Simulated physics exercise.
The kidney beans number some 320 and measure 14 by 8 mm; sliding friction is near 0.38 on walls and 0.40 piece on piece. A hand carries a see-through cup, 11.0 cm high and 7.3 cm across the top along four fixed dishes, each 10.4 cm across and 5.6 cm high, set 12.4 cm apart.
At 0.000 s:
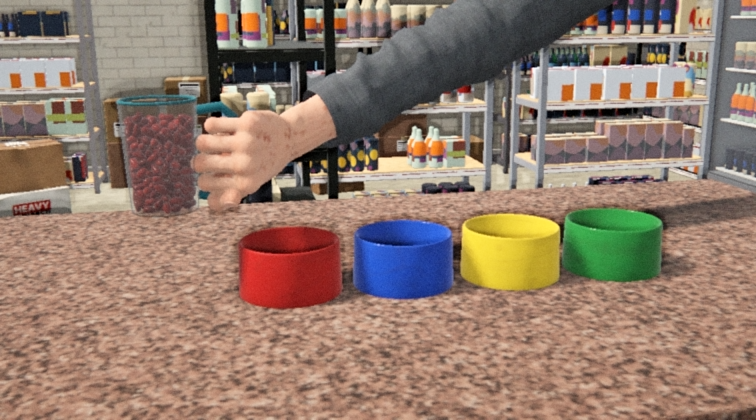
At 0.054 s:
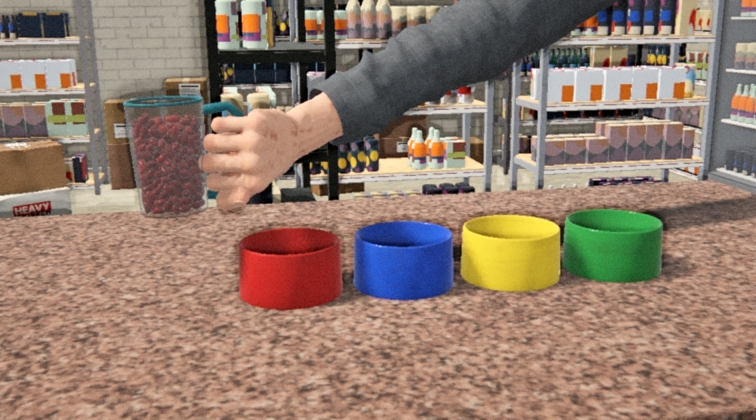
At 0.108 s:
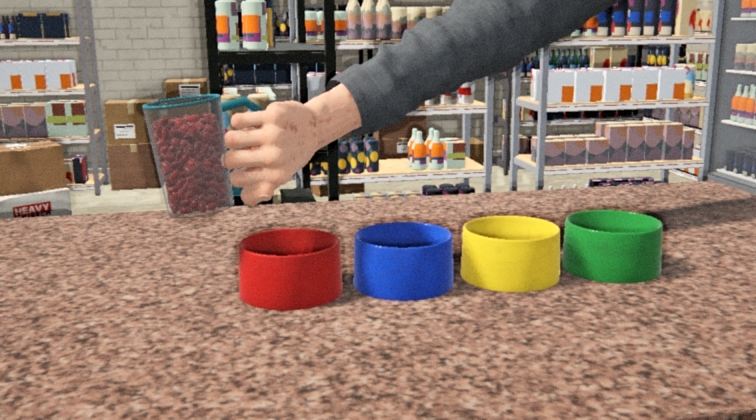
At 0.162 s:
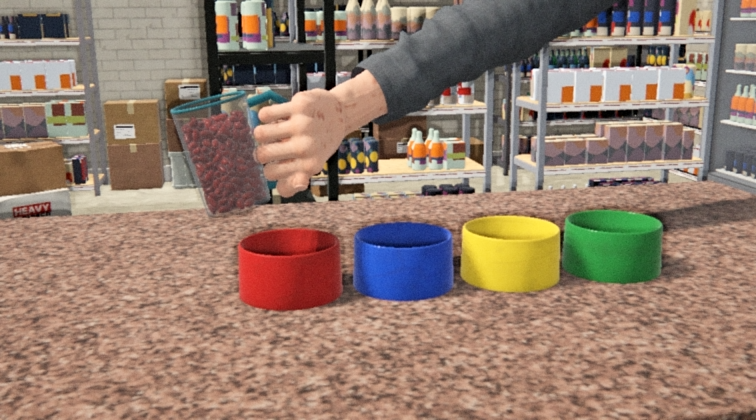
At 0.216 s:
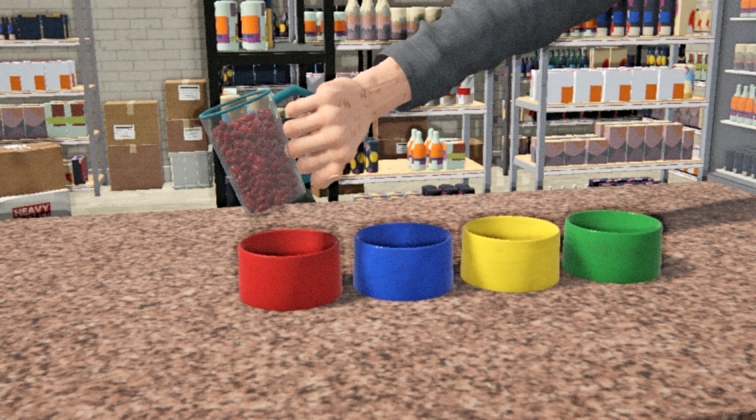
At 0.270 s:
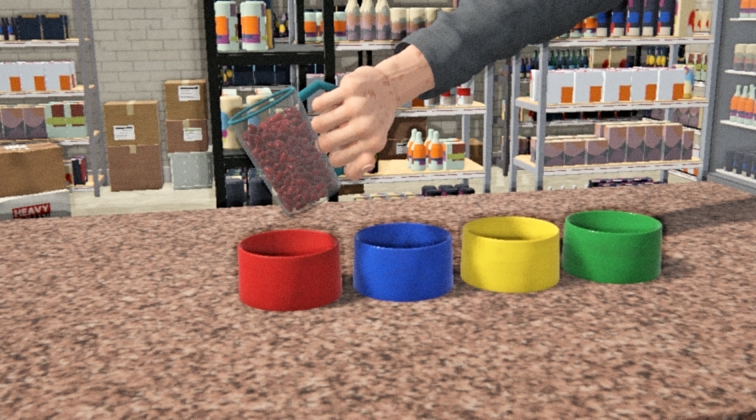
A hand lifting a clear cup of dark red beans, carrying it right and tilting it above a red dish on a speckled counter.
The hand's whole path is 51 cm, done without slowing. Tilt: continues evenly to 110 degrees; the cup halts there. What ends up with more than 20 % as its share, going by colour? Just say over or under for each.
In order: Red: Ends up with a fifth or less; blue: Ends up with a fifth or less; green: Ends up with more than a fifth; yellow: Ends up with a fifth or less; counter: Ends up with more than a fifth.
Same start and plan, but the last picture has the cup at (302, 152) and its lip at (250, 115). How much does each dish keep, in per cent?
It'd finish with red at 0, blue at 0, green at 50 and yellow at 10.
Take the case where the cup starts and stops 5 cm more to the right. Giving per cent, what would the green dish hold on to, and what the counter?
Then the green dish would get 100 and the counter 0.
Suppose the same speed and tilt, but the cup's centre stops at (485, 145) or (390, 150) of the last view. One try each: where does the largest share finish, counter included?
I'd bet on blue for the first try and red for the second.
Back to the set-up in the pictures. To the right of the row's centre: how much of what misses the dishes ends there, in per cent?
Roughly 100 %.
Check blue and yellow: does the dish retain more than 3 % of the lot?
For blue, it does not; for yellow, it does.
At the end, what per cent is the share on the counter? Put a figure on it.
I'd put it near 45 per cent.
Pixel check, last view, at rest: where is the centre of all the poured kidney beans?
(580, 263) or so.
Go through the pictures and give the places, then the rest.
The first picture shows cup at (162, 155), tilt 0 degrees, lip at (118, 101), moved 0.0 cm; middle of the pieces at (160, 163); red dish at (289, 241); blue dish at (403, 233); yellow dish at (511, 227); green dish at (613, 220).
The second picture shows cup at (169, 156), tilt 2 degrees, lip at (125, 103), moved 0.7 cm; middle of the pieces at (168, 164).
The third picture shows cup at (192, 156), tilt 6 degrees, lip at (144, 107), moved 2.9 cm; middle of the pieces at (191, 163).
The fourth picture shows cup at (224, 155), tilt 13 degrees, lip at (172, 111), moved 6.1 cm; middle of the pieces at (224, 162).
The fifth picture shows cup at (256, 154), tilt 19 degrees, lip at (201, 117), moved 9.3 cm; middle of the pieces at (256, 161).
The sixth picture shows cup at (288, 153), tilt 26 degrees, lip at (230, 123), moved 12.6 cm; middle of the pieces at (289, 160); red dish at (289, 243); blue dish at (403, 236); yellow dish at (511, 229); green dish at (613, 222). The cup turns about 125 degrees a second and travels 60 cm a second.
After 0.60 s, tilt 67 degrees; cup holds 100 %.
After 0.82 s, tilt 94 degrees; cup holds 100 %.
After 1.16 s, tilt 110 degrees; cup holds 80 %, green 15 %.
By 3.1 s all is still; red 0 %, blue 0 %, green 50 %, yellow 10 %, counter 45 %.
